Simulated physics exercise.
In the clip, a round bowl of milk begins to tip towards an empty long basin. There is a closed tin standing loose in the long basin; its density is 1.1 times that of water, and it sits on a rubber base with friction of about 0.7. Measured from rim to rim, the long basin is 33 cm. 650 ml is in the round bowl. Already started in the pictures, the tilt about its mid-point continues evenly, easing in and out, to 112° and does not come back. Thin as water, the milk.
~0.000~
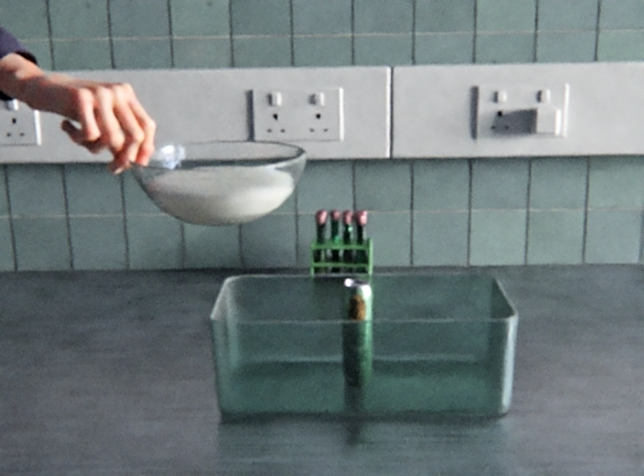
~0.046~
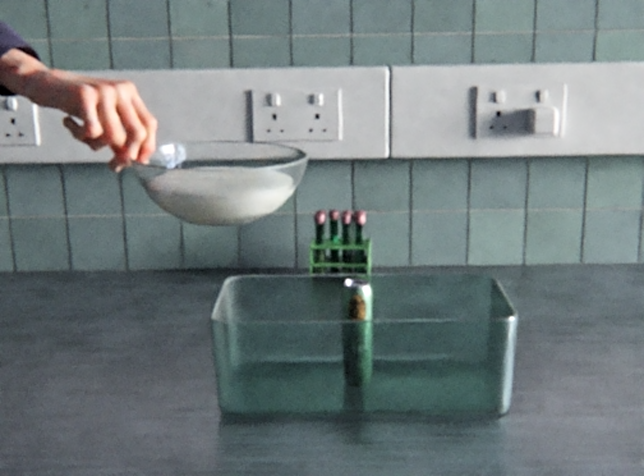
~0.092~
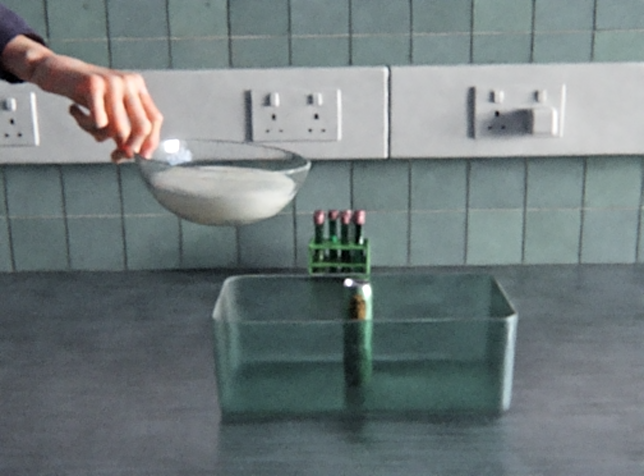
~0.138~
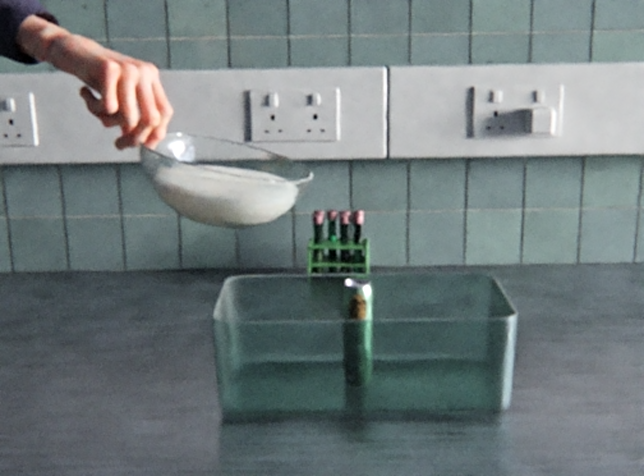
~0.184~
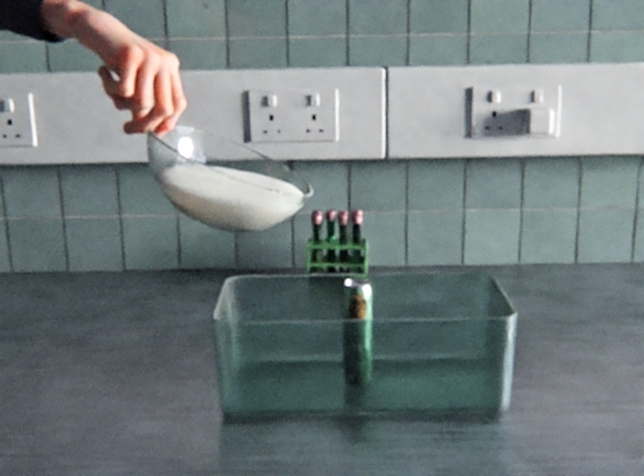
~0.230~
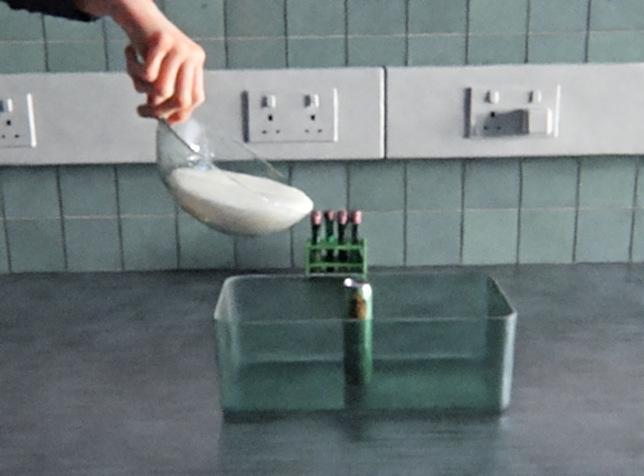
A glass bowl of milk, held by a hand at its left rim, tilts steadily down to the right above a clear long basin with an upright tin inside, until the milk reaches the bowl's lowered right rim.
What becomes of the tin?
The tin is knocked over.
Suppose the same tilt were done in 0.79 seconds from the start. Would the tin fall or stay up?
Outcome - the tin remains standing.
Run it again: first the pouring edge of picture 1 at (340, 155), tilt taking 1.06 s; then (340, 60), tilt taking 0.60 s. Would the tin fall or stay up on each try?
Try 1: Still standing; try 2: Still standing.
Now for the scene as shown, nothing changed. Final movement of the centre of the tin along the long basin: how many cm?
All told, the tin's centre has moved close to 9.0 cm.
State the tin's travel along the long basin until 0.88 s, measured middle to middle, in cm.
About 4 cm.
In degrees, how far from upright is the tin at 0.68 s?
It tilts roughly 10° from upright.
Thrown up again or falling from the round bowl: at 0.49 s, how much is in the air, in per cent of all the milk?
Share: Roughly 14 per cent.
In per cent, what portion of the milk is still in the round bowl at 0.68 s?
Close to 0 in a hundred.
By 0.49 s the tilt is 103° and 0 per cent is still to pour; the tin stands where it began.
By 0.68 s the tilt is 112° and 0 per cent is still to pour; the tin leans 11°.
By 0.88 s the tilt is 112° and 0 per cent is still to pour; the tin leans 29°.
By 1.10 s the tilt is 112° and 0 per cent is still to pour; the tin lies on its side.
At rest the tin lies on its side.
